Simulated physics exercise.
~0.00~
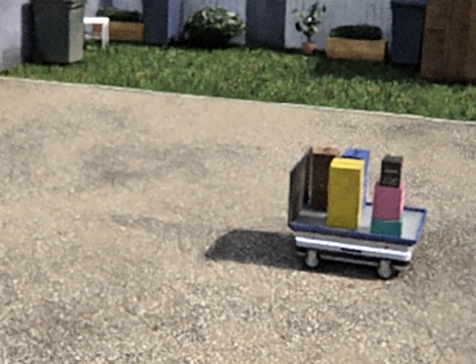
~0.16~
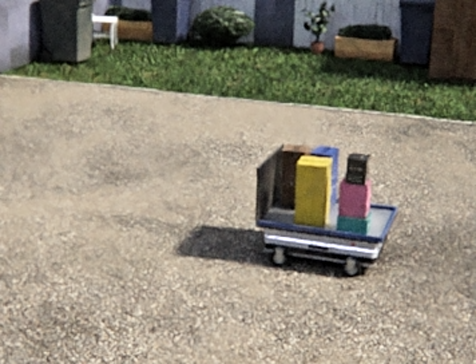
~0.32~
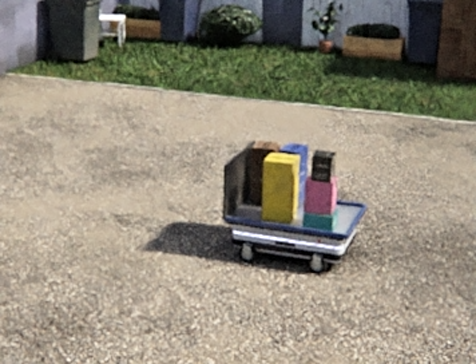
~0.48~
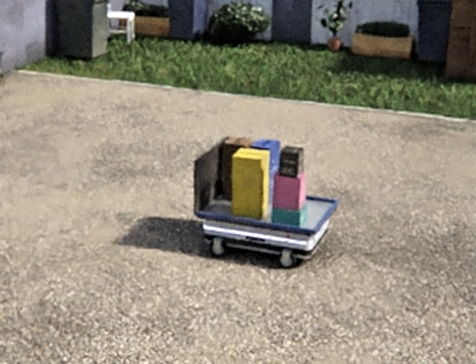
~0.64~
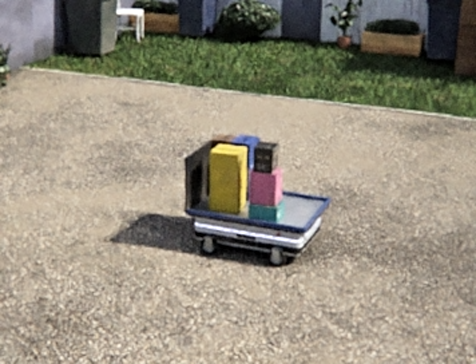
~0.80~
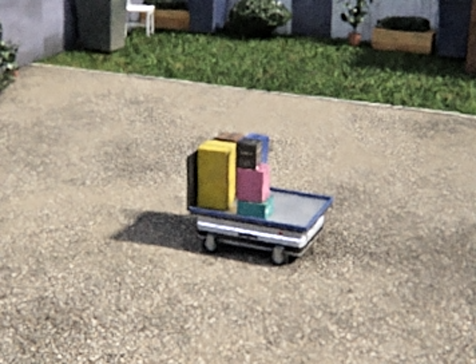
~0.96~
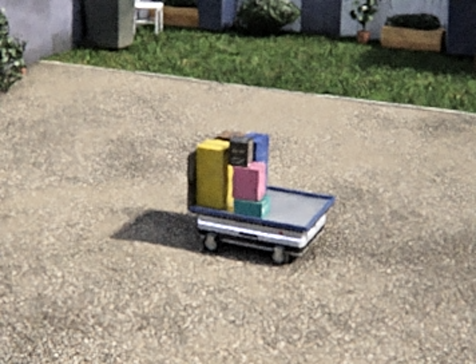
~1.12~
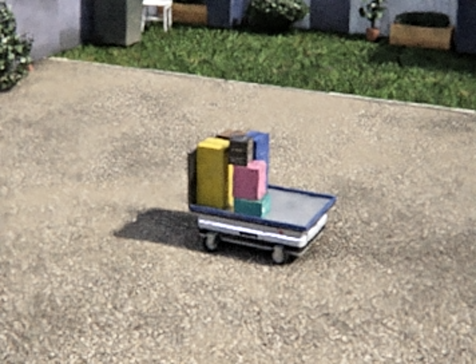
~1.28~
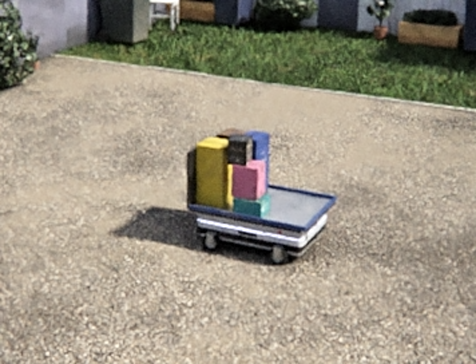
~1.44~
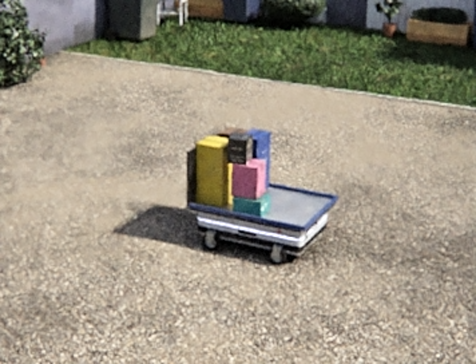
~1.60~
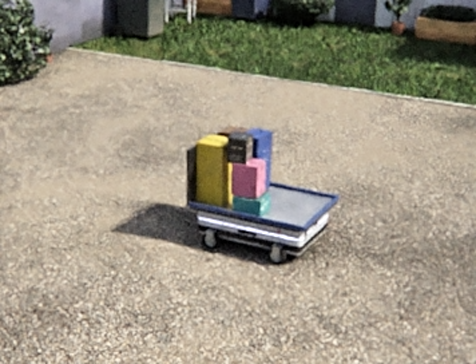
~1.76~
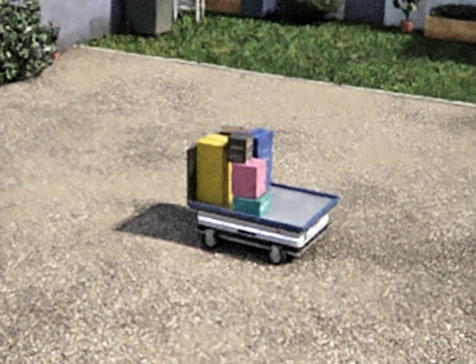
On a gravelly yard beside a strip of grass, a cart carrying colorful boxes rolled left and came to a stop. The yellow box and the stacked turquoise, pink and black ones slid toward the tall front board, ending upright with the stack uneven.
